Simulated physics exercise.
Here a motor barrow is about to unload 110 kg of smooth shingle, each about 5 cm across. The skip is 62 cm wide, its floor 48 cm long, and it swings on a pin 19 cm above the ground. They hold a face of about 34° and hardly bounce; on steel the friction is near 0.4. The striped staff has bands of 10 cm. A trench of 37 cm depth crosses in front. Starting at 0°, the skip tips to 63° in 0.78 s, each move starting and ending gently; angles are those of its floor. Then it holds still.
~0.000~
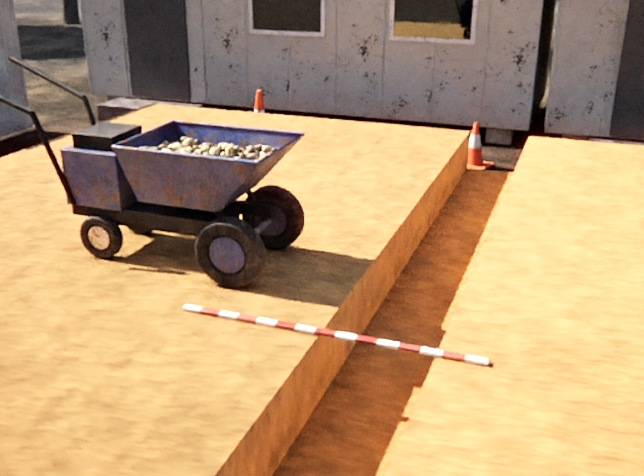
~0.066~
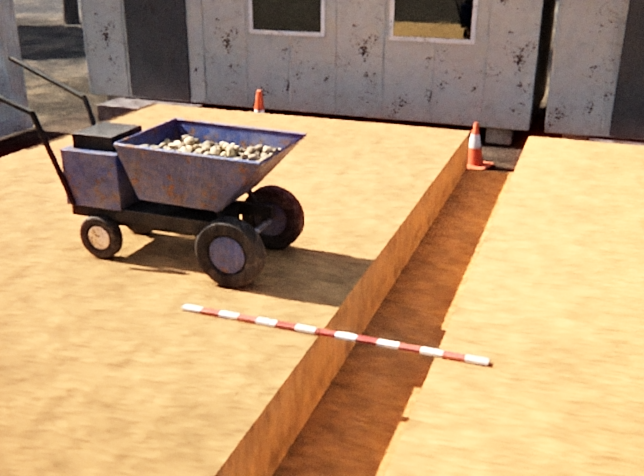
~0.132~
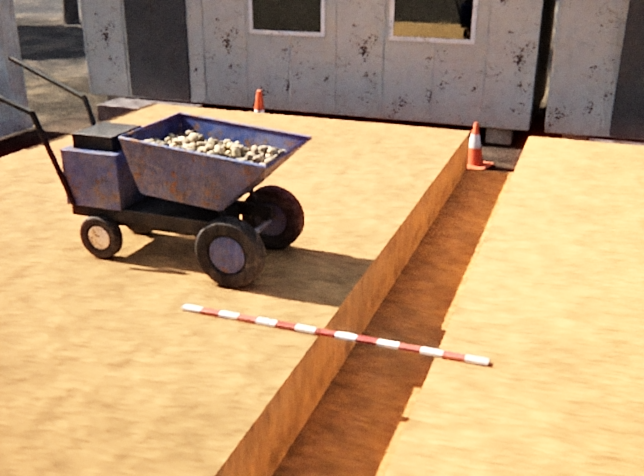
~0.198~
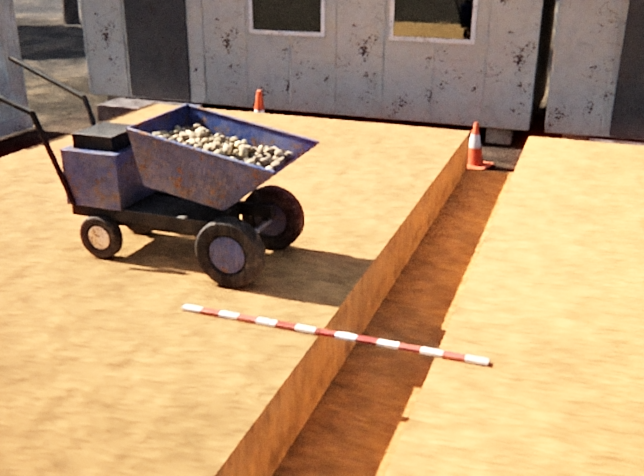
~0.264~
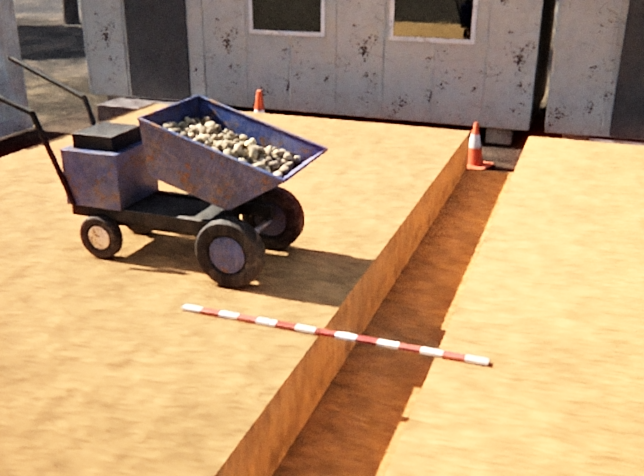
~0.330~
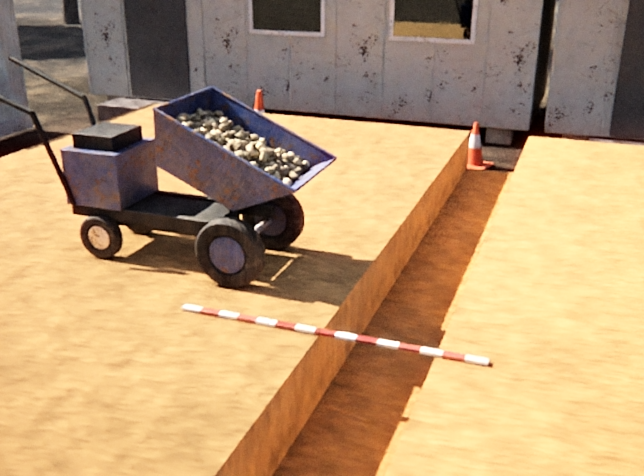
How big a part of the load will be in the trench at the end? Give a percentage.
About 100 per cent.
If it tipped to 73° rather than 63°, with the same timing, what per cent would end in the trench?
In that case some 100 per cent.
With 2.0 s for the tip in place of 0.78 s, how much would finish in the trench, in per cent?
Then about 100 per cent.
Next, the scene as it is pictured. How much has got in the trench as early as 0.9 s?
About 15 per cent by then.
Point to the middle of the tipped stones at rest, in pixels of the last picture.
Their middle is at about (409, 342).
After 0.6 s the floor is at 53°; 100 % in the skip; the foremost stones are at (321, 213).
After 0.9 s the floor is at 63°; 82 % in the skip, 2 % short of the trench, 15 % in the trench; the foremost stones are at (391, 271).
After 1.2 s the floor is at 63°; 33 % in the skip, 1 % short of the trench, 65 % in the trench; the foremost stones are at (449, 354).
After 3.2 s the floor is at 63°; 0 % in the skip, 100 % in the trench; the foremost stones are at (452, 348).
